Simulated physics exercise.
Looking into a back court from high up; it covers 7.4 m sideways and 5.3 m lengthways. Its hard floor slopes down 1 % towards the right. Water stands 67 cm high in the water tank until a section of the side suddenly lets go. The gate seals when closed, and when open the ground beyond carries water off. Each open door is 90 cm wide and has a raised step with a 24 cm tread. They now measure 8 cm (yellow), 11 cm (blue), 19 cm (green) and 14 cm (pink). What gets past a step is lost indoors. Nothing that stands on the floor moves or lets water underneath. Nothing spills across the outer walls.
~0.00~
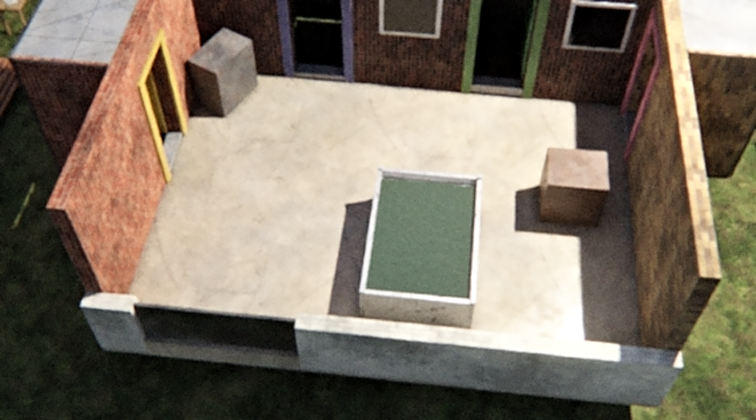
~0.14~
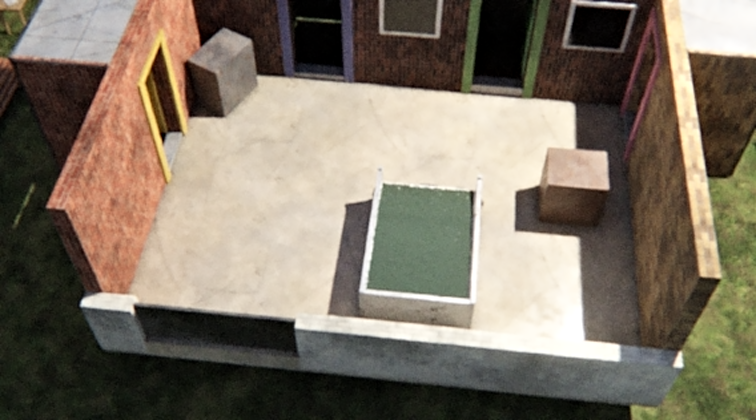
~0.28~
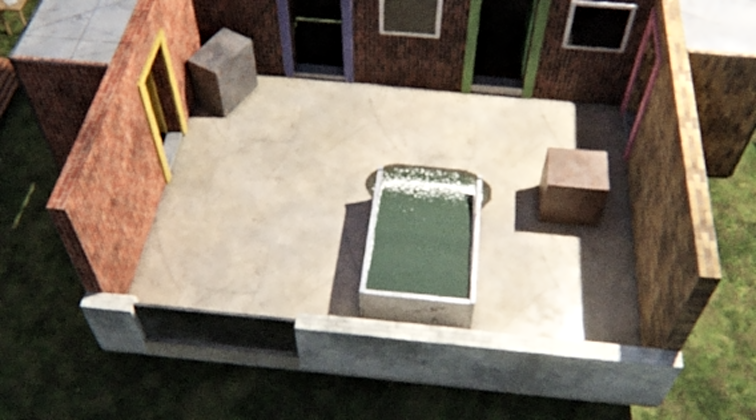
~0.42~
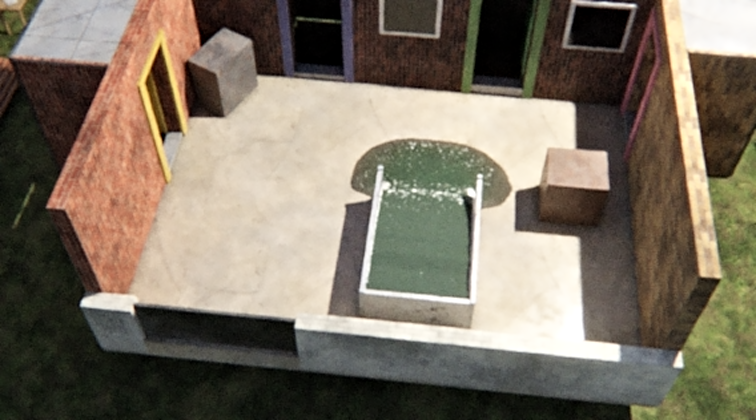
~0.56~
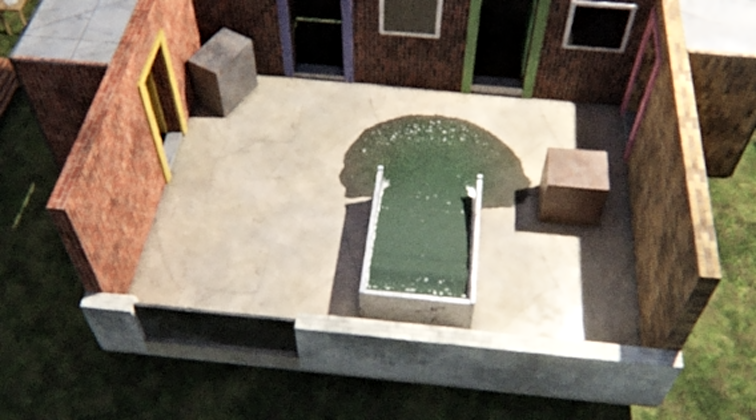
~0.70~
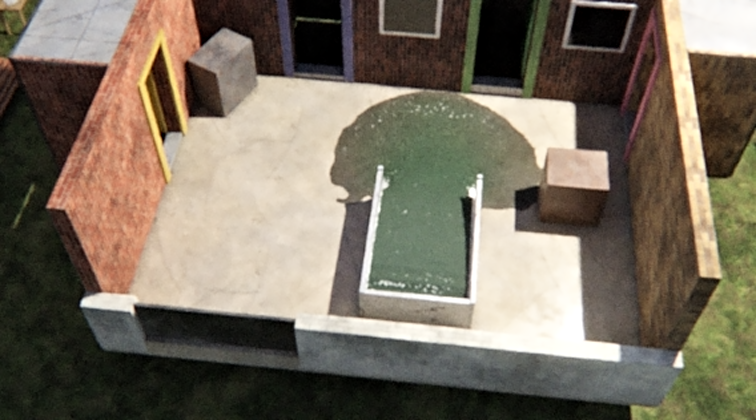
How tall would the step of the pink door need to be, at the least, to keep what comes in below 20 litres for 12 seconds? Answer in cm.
Close to 22 cm is just enough.
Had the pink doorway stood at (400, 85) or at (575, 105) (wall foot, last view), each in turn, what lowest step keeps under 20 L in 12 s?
Roughly 25 and 14.0 cm.
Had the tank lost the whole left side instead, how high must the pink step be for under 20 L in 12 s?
Then roughly 12.0 cm.
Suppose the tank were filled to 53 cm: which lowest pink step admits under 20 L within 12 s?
Some 18 cm.
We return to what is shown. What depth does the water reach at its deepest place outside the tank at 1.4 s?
Up to some 35 cm.
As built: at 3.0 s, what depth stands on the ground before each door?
In cm: Yellow 0, blue 13, green 21, pink 24.
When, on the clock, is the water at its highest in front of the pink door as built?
At about 3.0 s.
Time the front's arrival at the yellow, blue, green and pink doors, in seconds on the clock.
Yellow 3.4 s, blue 1.4 s, green 0.8 s, pink 2.0 s.
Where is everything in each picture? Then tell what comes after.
In the first picture, still water, 67 cm deep, in the water tank at (424, 235); the pink door at (639, 93) is dry.
In the second picture, water pours out on the far side and has run 0.3 m, to a hidden place; about 9 cm deep outside, 67 cm at the back.
In the third picture, the gap is on the far side, the front 0.7 m out at a hidden place; the back of the water tank holds 67 cm.
In the fourth picture, water pours out on the far side and has run 1.3 m, to (406, 142); about 9 cm deep outside, 67 cm at the back.
In the fifth picture, water pours out on the far side and has run 1.9 m, to (434, 119); about 7 cm deep outside, 62 cm at the back.
In the sixth picture, the front is at (422, 95), 2.4 m from the gap on the far side; 5.9 m2 of floor is wet, 56 cm left at the back; the pink door at (639, 93), 3.7 m from the gap, is still 1.7 m from the nearest water.
After 1.4 s water covers 30 % of the floor, deepest (35 cm) near (436, 92); it has not reached the pink door.
After 3.0 s water covers 40 % of the floor, deepest (34 cm) near (245, 75); 24 cm at the pink door, 29 litres in over its 14 cm step.
After 12.0 s water covers 95 % of the floor, deepest (10 cm) near (565, 371); 8 cm at the pink door, 100 litres in over its 14 cm step.
At the pink door as built, the water arrived by 2.1 s and peaked near 24 cm at 3.0 s.
Run again over the same 12 s with other heights there, 41 litres in over 19 cm, 7 litres over 26 cm. The limit of 20 litres is kept from about 22 cm up.
